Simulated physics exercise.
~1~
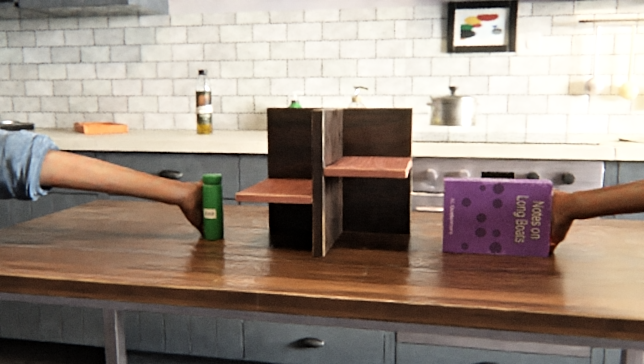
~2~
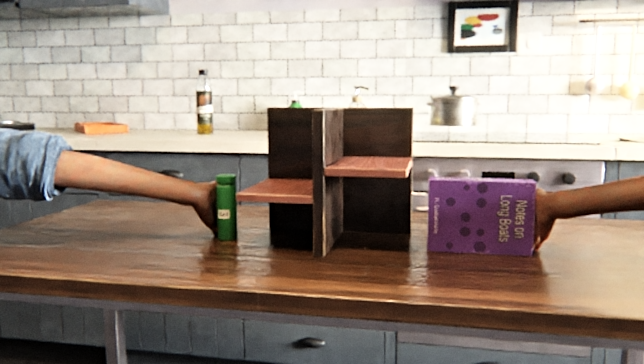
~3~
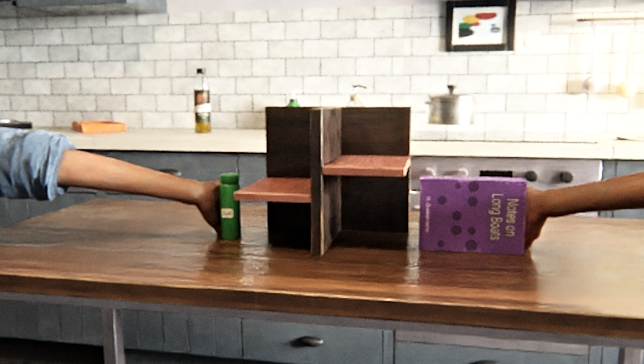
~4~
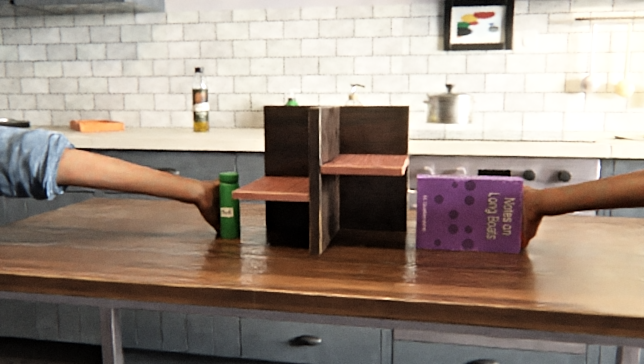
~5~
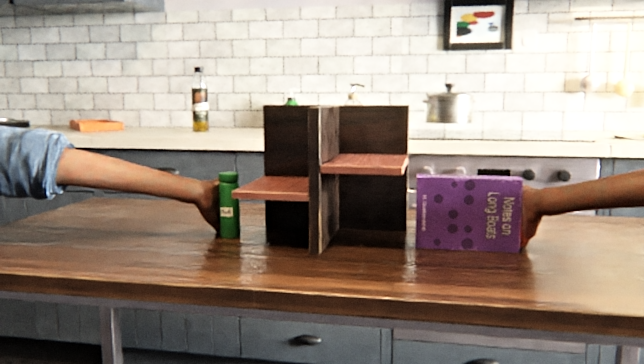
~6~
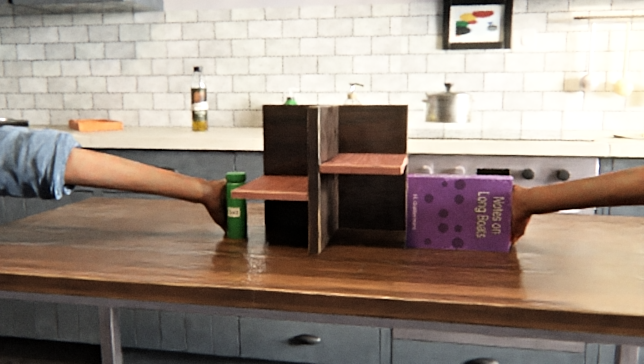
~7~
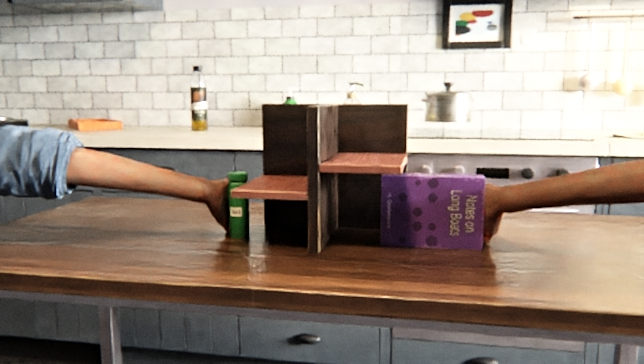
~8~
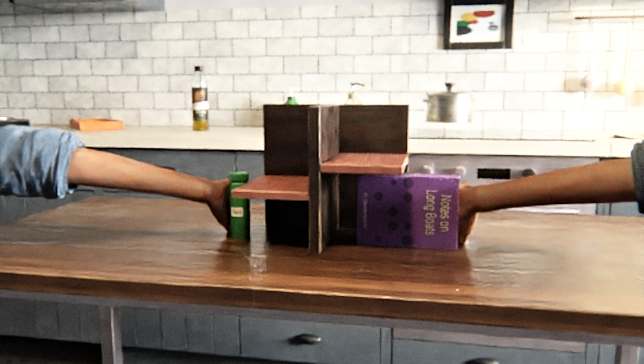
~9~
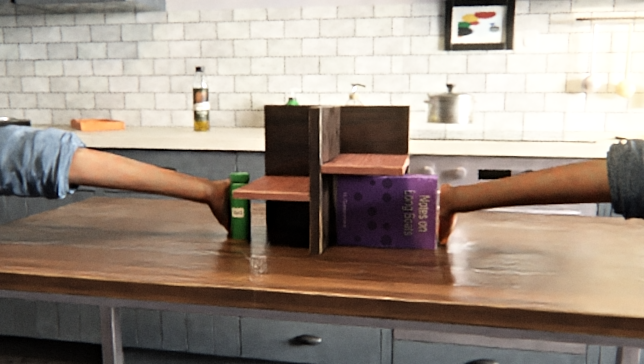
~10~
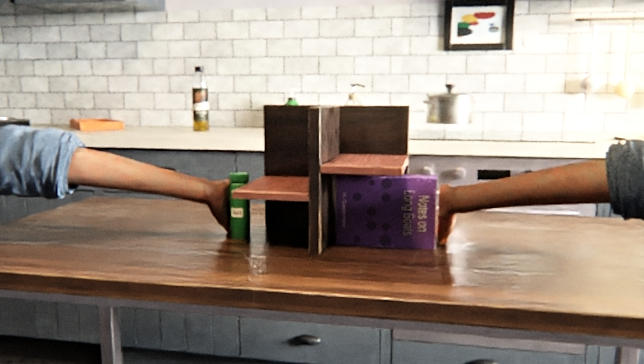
Two hands pushed a green shaker and a purple book toward a dark stand from opposite sides of a wooden table. The upright shaker stopped at the edge of the left shelf, while the book slid left beneath the right one and came to rest there.
